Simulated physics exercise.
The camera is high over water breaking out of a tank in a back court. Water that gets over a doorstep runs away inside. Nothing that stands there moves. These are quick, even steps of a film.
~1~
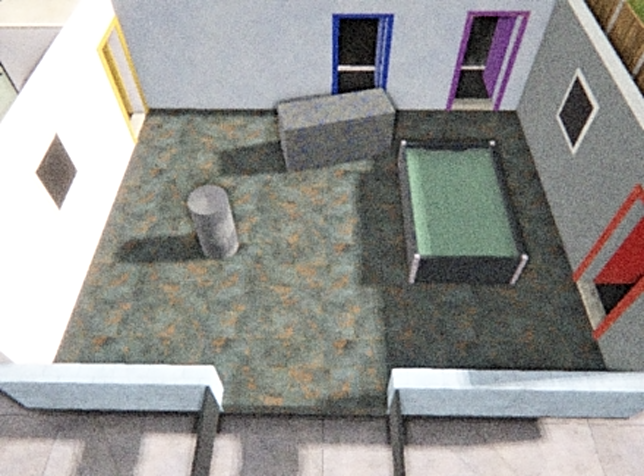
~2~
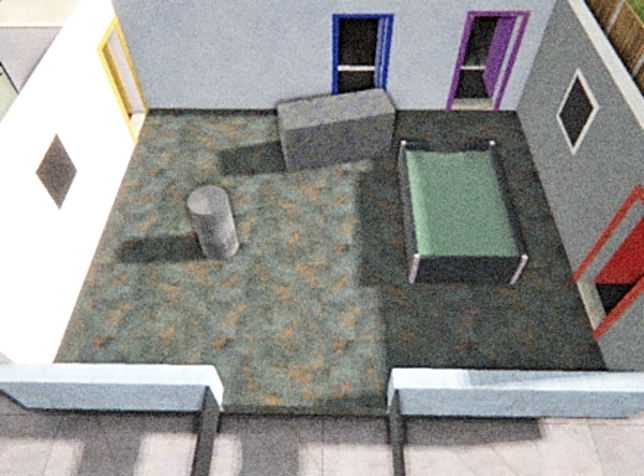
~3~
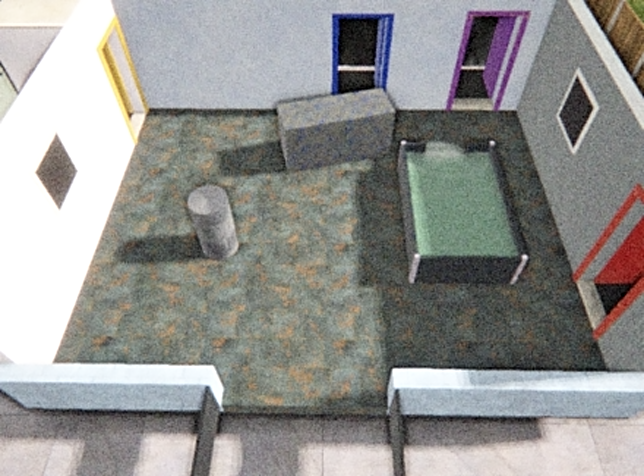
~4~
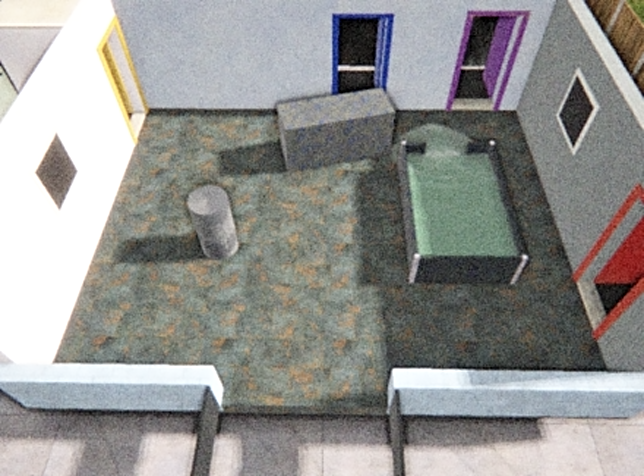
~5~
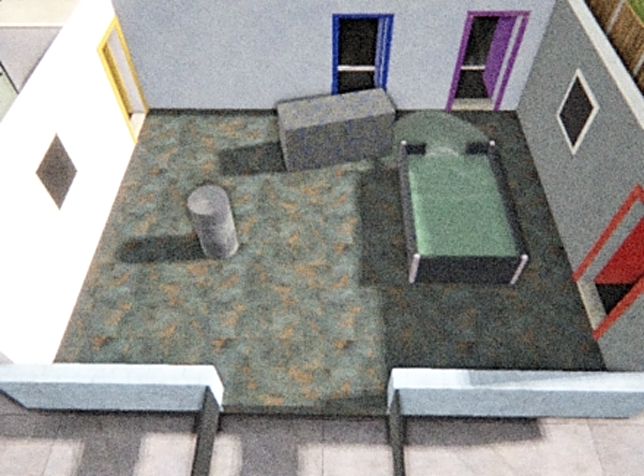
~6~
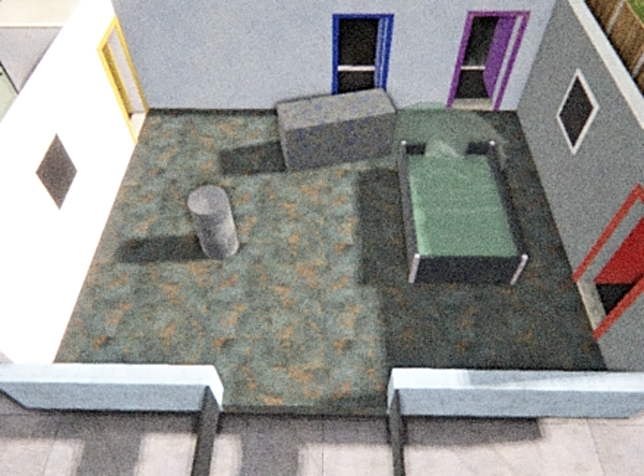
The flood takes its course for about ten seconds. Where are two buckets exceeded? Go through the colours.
One by one: The blue door floods; the yellow door floods; the purple door floods; the red door holds within the limit.
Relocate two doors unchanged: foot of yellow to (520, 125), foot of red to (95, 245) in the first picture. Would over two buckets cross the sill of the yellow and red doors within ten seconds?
Then: The yellow one passes that mark; the red one is under.
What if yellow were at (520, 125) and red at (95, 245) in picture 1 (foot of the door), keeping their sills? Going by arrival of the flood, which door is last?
That is the red-painted one.
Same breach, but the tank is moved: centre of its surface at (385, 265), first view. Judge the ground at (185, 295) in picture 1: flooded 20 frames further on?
Answer: Free of water.
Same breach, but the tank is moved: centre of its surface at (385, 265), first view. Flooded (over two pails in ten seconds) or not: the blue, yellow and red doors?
My reading: Blue door holds, yellow door stays under, red door is under.
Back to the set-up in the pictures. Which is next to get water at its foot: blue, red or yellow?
It is the blue one.
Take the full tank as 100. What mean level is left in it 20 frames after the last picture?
Close to 52 %.
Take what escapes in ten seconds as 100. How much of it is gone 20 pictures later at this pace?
Some 50 per cent.
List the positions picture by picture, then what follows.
Still water in the open tank at (457, 198), in the first frame.
Water pours out on the open tank's far side and has run to a hidden place, in the second frame.
The front is at a hidden place, out from the gap on the open tank's far side, in the third frame.
The front is at (427, 127), out from the gap on the open tank's far side, in the fourth frame.
Water pours out on the open tank's far side and has run to (421, 111), in the fifth frame.
Water pours out on the open tank's far side and has run to a hidden place, in the sixth frame.
A moment on, water covers 10 % of the floor; the blue door under two buckets in, the yellow door not reached, the purple door under two buckets in, the red door not reached.
Next, water covers 15 % of the floor; the blue door over two buckets in, the yellow door not reached, the purple door over two buckets in, the red door not reached.
Then, water covers 30 % of the floor; the blue door over two buckets in, the yellow door not reached, the purple door far over two buckets in, the red door not reached.
Later, water covers 45 % of the floor; the blue door over two buckets in, the yellow door over two buckets in, the purple door far over two buckets in, the red door wet at the sill, nothing in.
In the end, water covers 75 % of the floor; the blue door far over two buckets in, the yellow door over two buckets in, the purple door far over two buckets in, the red door wet at the sill, nothing in.
